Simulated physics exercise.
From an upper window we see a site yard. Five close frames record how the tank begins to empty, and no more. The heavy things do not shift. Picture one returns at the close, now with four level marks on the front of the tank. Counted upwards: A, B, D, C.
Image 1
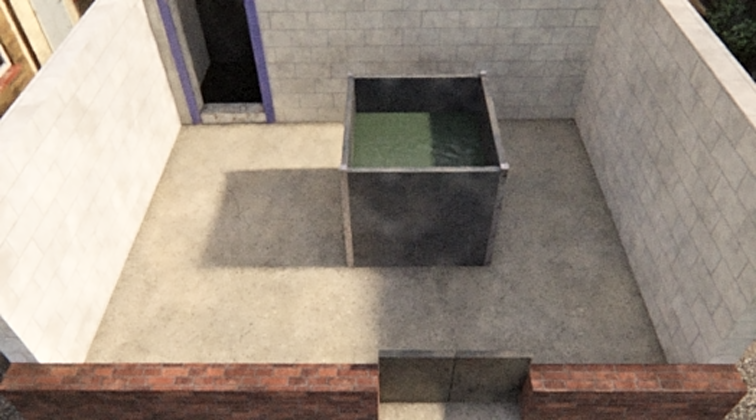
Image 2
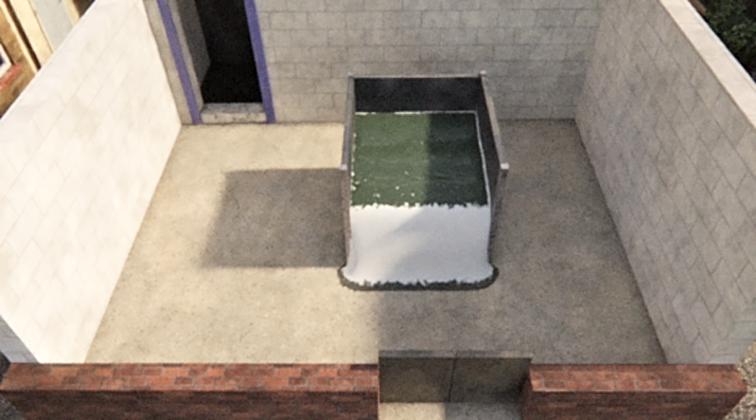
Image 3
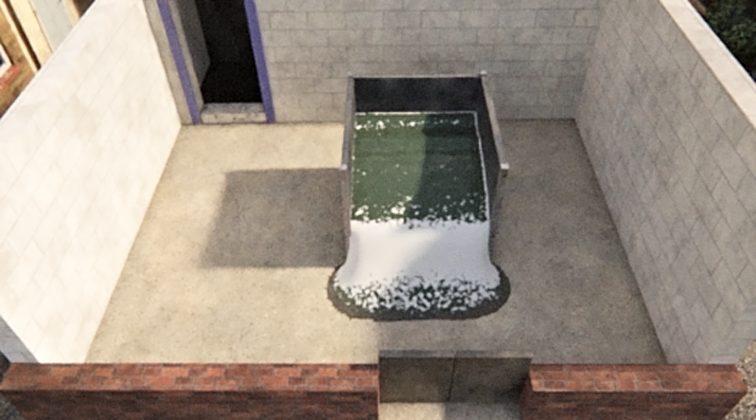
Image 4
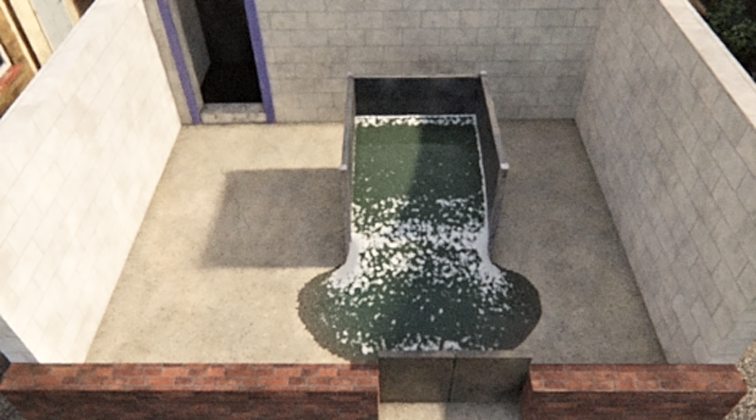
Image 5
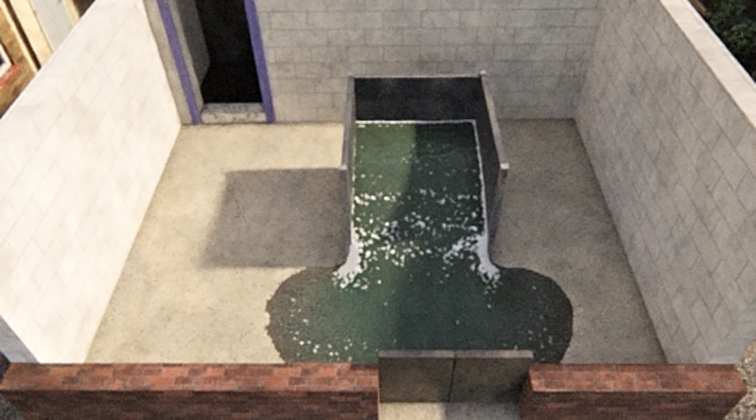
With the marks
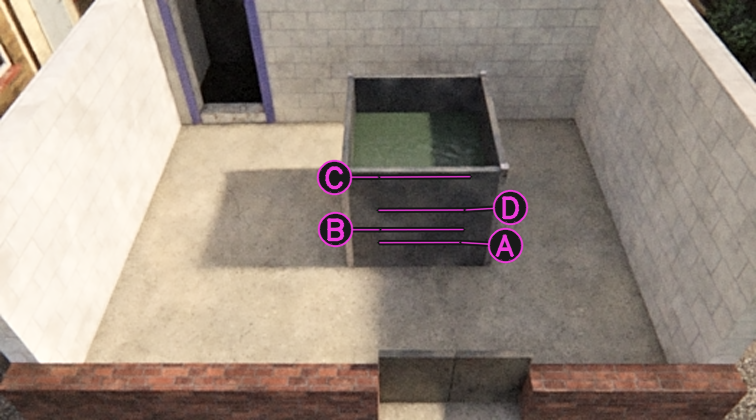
A walled yard held a dark tank of still green water until its front side was suddenly gone, and the water poured forward, foaming white, then spread left and right across the ground near the shut gate.
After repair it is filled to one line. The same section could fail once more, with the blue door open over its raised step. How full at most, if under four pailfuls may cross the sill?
The limit is D.
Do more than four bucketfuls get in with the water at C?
Yes, it does.
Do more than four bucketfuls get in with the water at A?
No.
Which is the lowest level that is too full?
C it is.
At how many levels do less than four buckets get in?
Three of the four.
In magenta, A at (420, 242); B at (421, 229); C at (423, 176); D at (422, 210); from the bottom up A, B, D, C.
With A, nothing gets over.
With B, nothing gets over.
With C, about 12 bucketfuls get in.
With D, a bucket or two gets in.
